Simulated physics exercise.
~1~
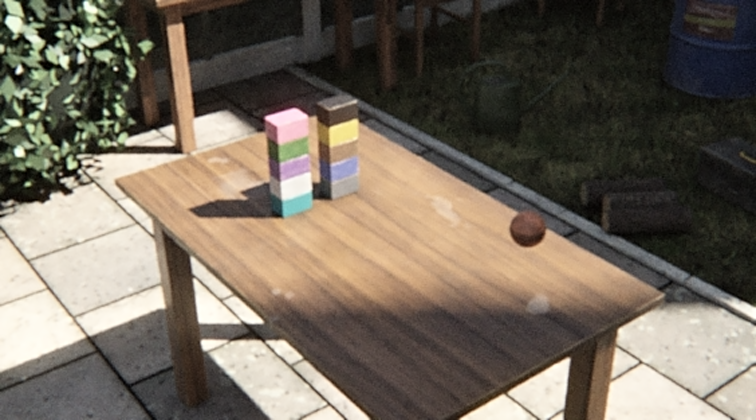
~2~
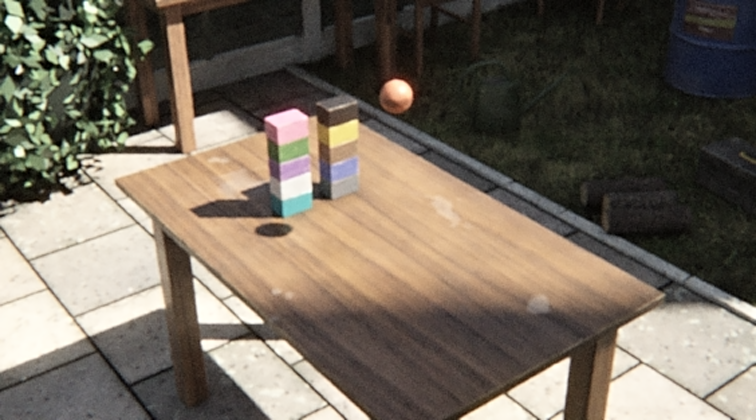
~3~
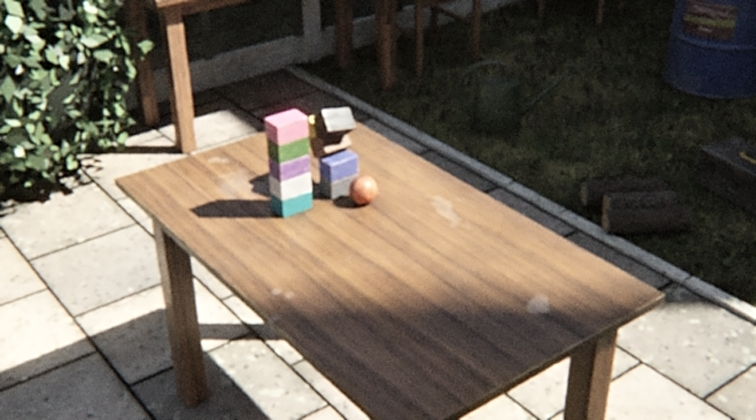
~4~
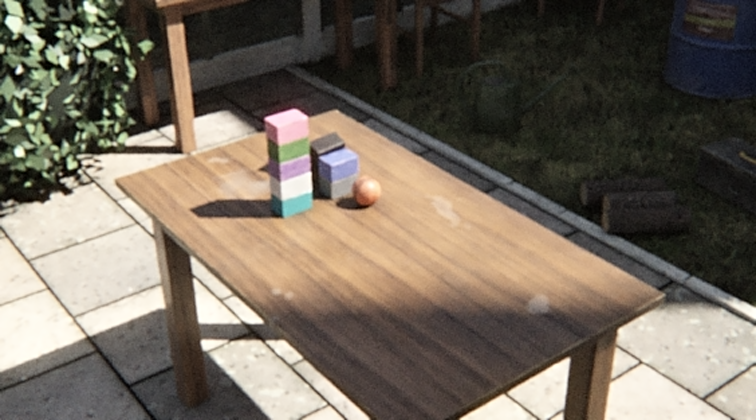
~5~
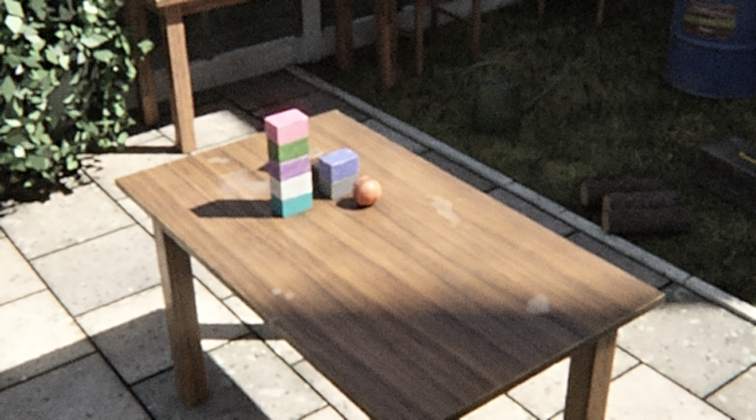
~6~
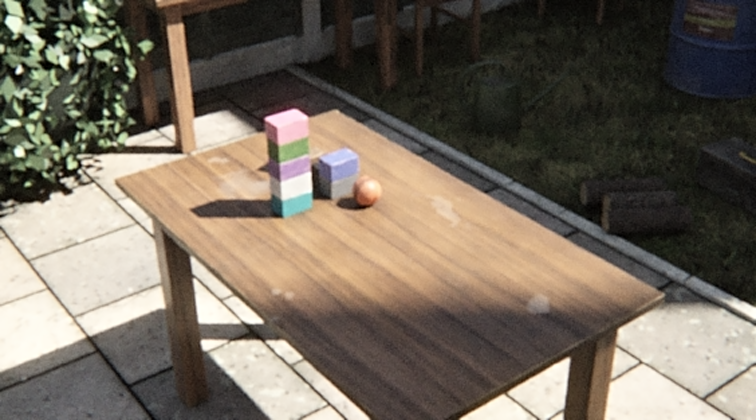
Two stacks of coloured blocks stand side by side on a wooden table on a sunlit paved patio, seen from above at an angle, with ivy to the left and shaded grass behind. The left stack runs pink, green, purple, white and turquoise from the top, and the right one black, yellow, brown, blue and grey. An orange ball flies in from the right, rising leftward, then drops against the right stack. The yellow, brown and black blocks tip and tumble down behind, out of sight. The ball rests beside the blue and grey blocks, while the left stack stays upright.
